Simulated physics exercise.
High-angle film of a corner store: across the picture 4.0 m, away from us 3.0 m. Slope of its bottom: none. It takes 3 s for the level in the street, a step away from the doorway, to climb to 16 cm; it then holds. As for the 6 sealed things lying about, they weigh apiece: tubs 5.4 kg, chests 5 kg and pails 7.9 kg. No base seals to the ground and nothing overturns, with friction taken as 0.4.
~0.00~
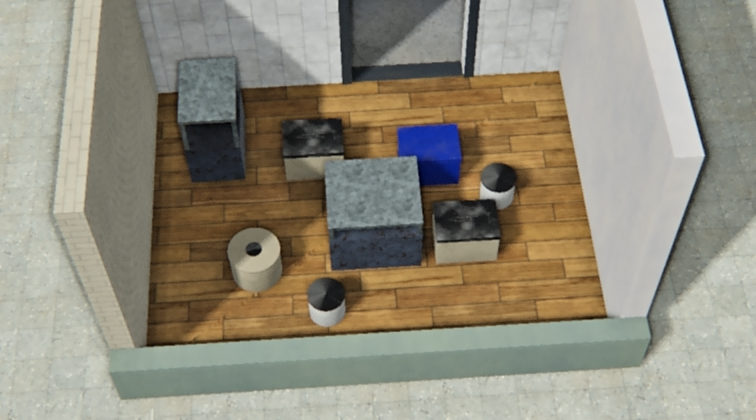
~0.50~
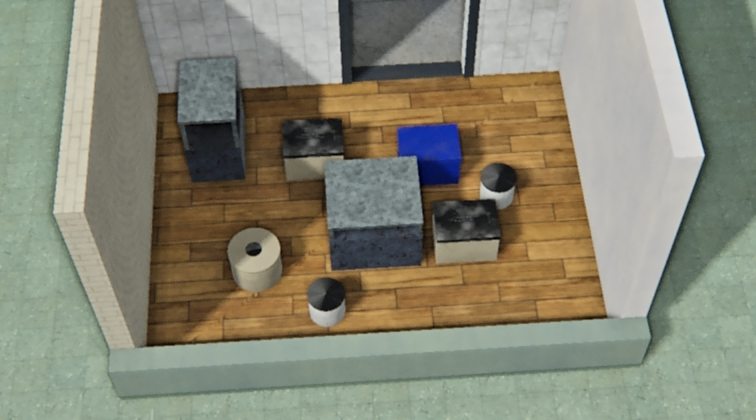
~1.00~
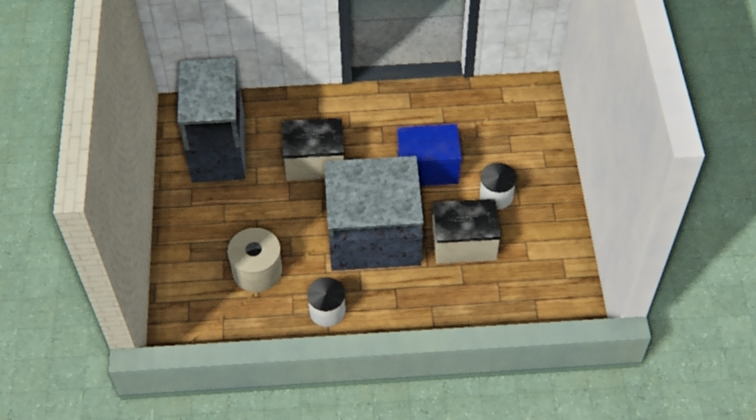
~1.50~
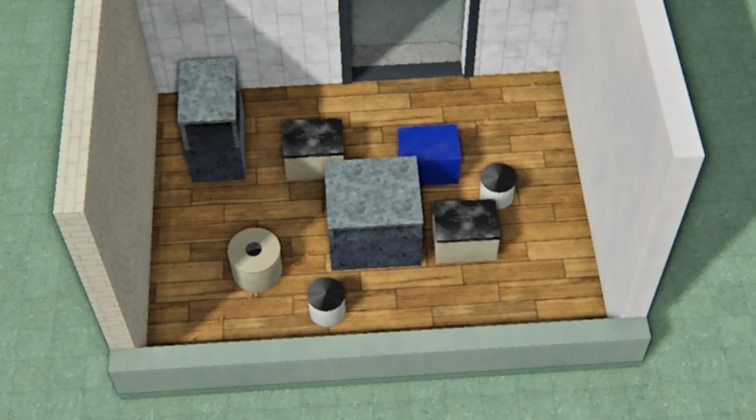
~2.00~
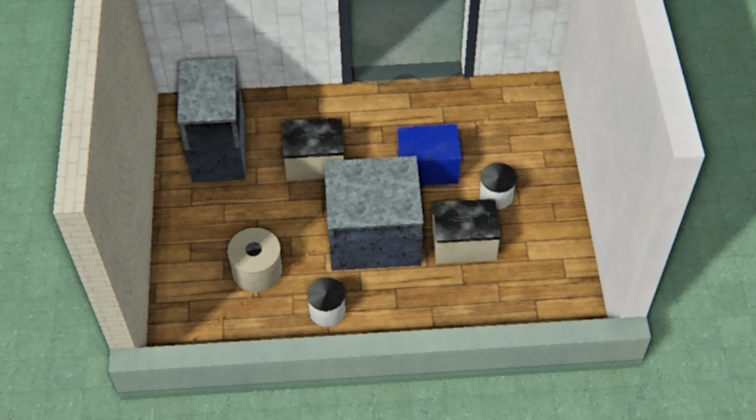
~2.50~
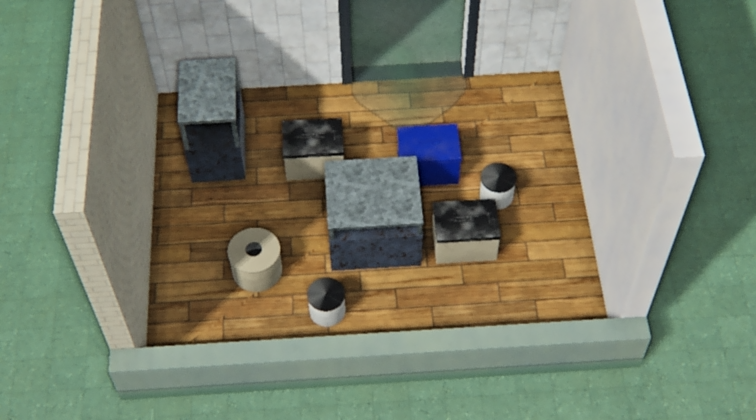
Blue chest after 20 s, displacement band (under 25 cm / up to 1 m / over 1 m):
Over 1 m.
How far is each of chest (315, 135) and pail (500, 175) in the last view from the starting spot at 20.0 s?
In that order: 100 cm, 100 cm.
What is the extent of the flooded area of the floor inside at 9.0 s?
Near 11.0 m2 in all.
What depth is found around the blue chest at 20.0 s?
About 13 cm.
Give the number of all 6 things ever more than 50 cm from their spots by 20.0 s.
The answer here is 6.
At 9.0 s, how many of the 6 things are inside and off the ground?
Just then, the number is 4.
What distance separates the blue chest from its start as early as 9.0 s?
Roughly 140 cm by then.
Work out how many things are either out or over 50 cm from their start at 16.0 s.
6.
After 4.0 s the blue chest is near (447, 172), 0.4 m from its start, afloat; 1 afloat.
After 9.0 s the blue chest is near (407, 269), 1.4 m from its start, afloat; 4 afloat.
After 16.0 s the blue chest is near (414, 276), 1.5 m from its start, afloat; 6 afloat.
After 20.0 s the blue chest is near (247, 285), 2.2 m from its start, afloat; 6 afloat.
